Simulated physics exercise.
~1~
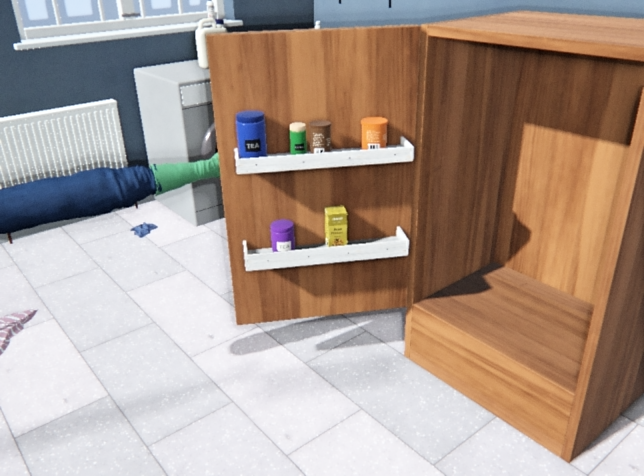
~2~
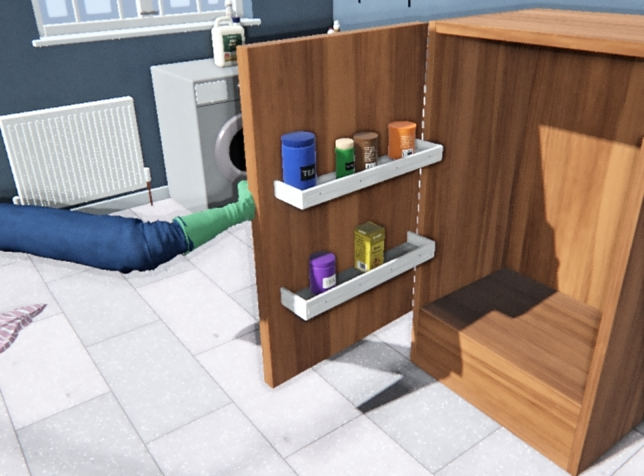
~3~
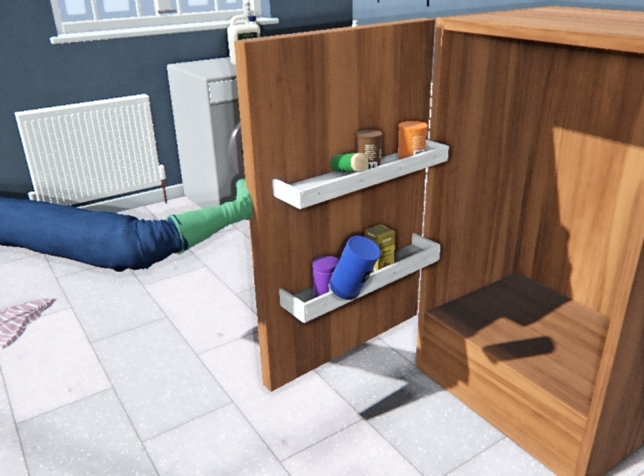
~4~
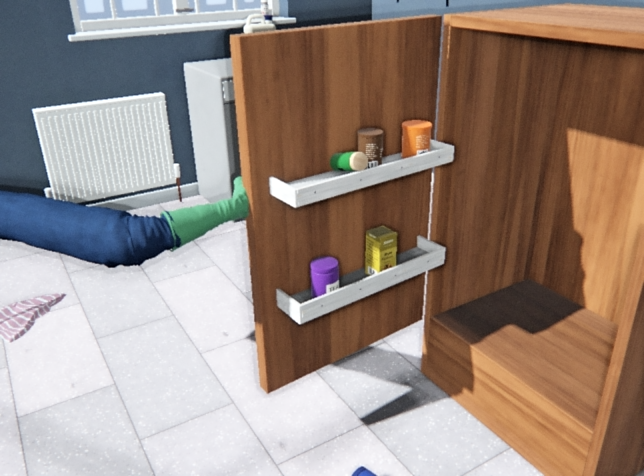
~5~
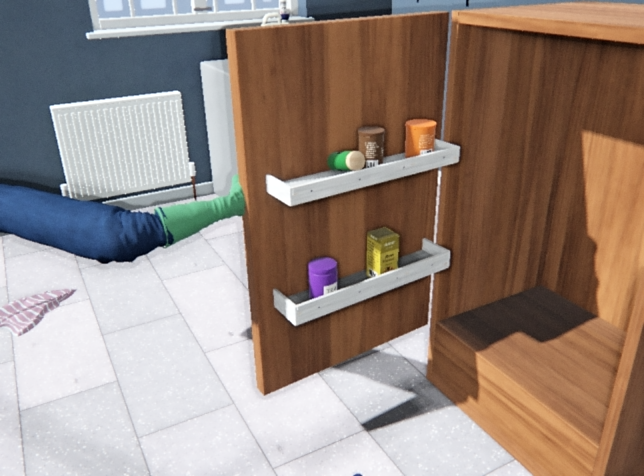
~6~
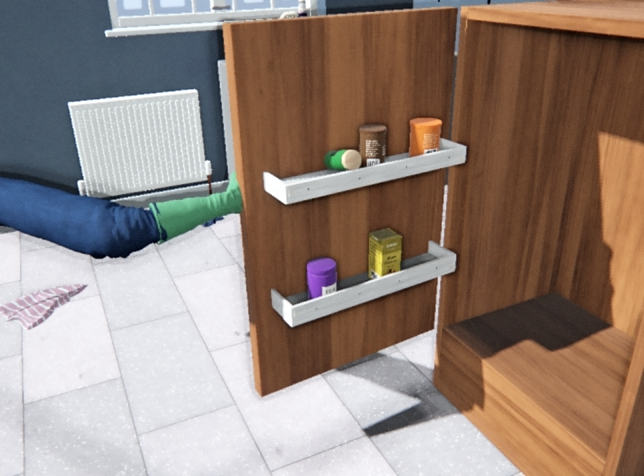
A wooden cupboard door with two white racks of containers swung partway shut and stopped, knocking a small green shaker onto its side, while a blue jar tumbled out past the lower rack to the floor and the others stayed upright.
